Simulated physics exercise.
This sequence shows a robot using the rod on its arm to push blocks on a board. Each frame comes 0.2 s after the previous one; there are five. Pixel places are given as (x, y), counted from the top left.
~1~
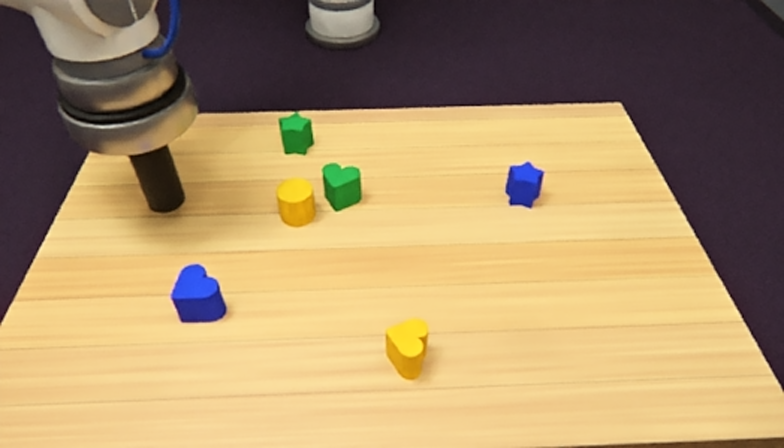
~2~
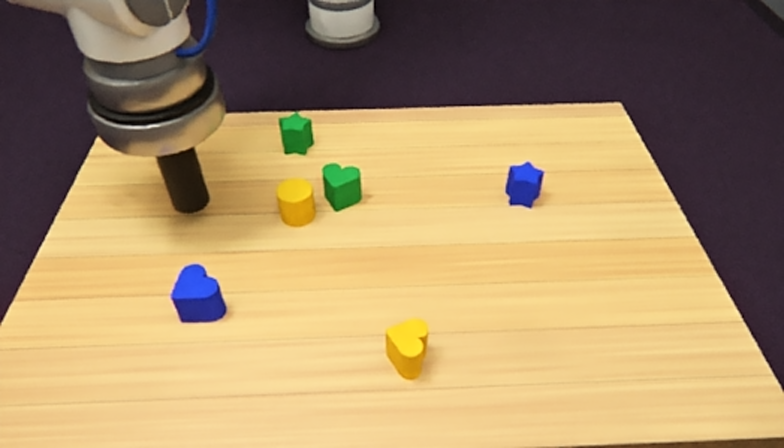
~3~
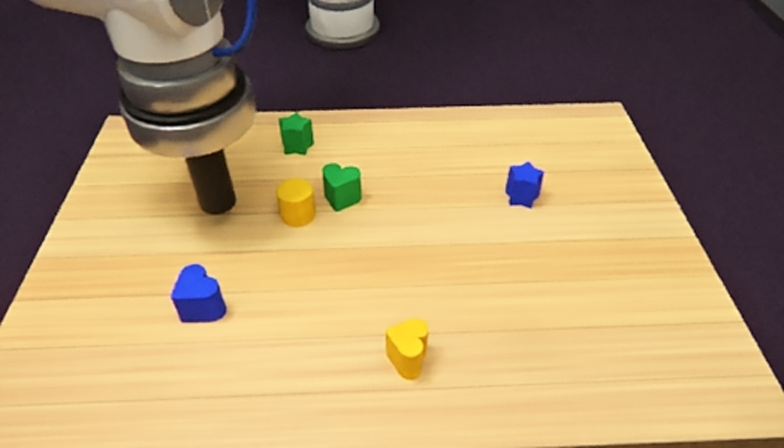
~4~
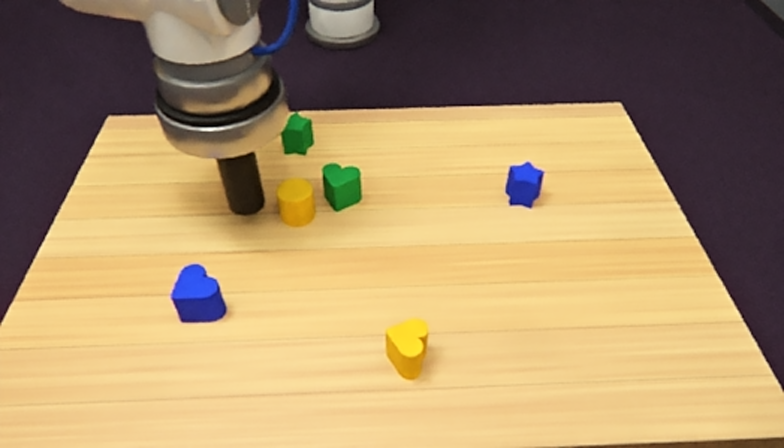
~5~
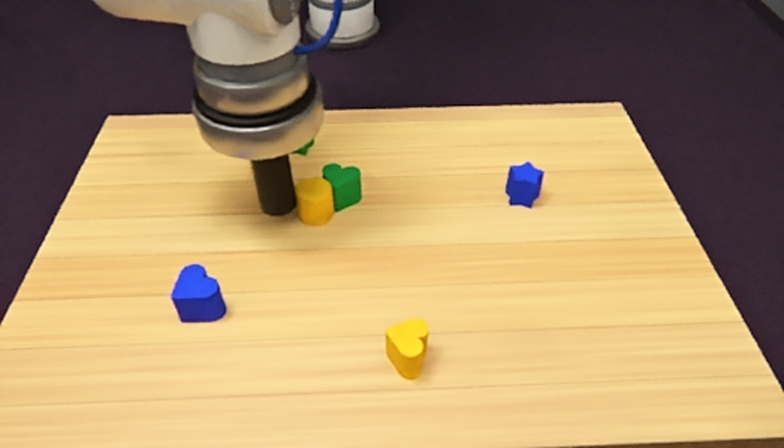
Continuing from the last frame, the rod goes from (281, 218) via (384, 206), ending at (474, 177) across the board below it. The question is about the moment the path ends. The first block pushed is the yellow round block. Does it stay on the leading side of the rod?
Slid off.
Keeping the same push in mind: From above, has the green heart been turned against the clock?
Yes, it checks out.
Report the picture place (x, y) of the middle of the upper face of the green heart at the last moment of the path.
The middle of the upper face of the green heart will lie at about (365, 162) in the picture.
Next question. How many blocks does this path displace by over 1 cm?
By the end, two blocks will have moved.
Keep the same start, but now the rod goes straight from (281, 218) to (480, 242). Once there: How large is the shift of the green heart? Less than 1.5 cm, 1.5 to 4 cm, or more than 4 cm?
Middling, 1.5 to 4 cm.
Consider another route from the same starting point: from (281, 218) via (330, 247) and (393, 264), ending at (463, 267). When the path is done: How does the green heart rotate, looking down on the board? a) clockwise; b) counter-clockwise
b - counter-clockwise.
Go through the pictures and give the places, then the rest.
In the first picture, rod tip (167, 201); block tops, yellow round block (294, 189); green heart (340, 173); blue star block (527, 172).
In the second picture, rod (192, 202); blocks unchanged.
In the third picture, rod (218, 203); blocks unchanged.
In the fourth picture, rod (247, 204); blocks unchanged.
In the fifth picture, rod (279, 204); yellow round block (313, 188); green heart (340, 173); blue star block (527, 172).
The first path, step by step. One third of the way, rod (352, 202); yellow round block (386, 184); green heart (364, 165), turned 70° anticlockwise.
Two thirds of the way, rod (417, 182); yellow round block (453, 173); green heart (365, 162), turned 80° anticlockwise.
At the end, rod (476, 163); yellow round block (496, 172); green heart (365, 162), turned 80° anticlockwise; blue star block in place.
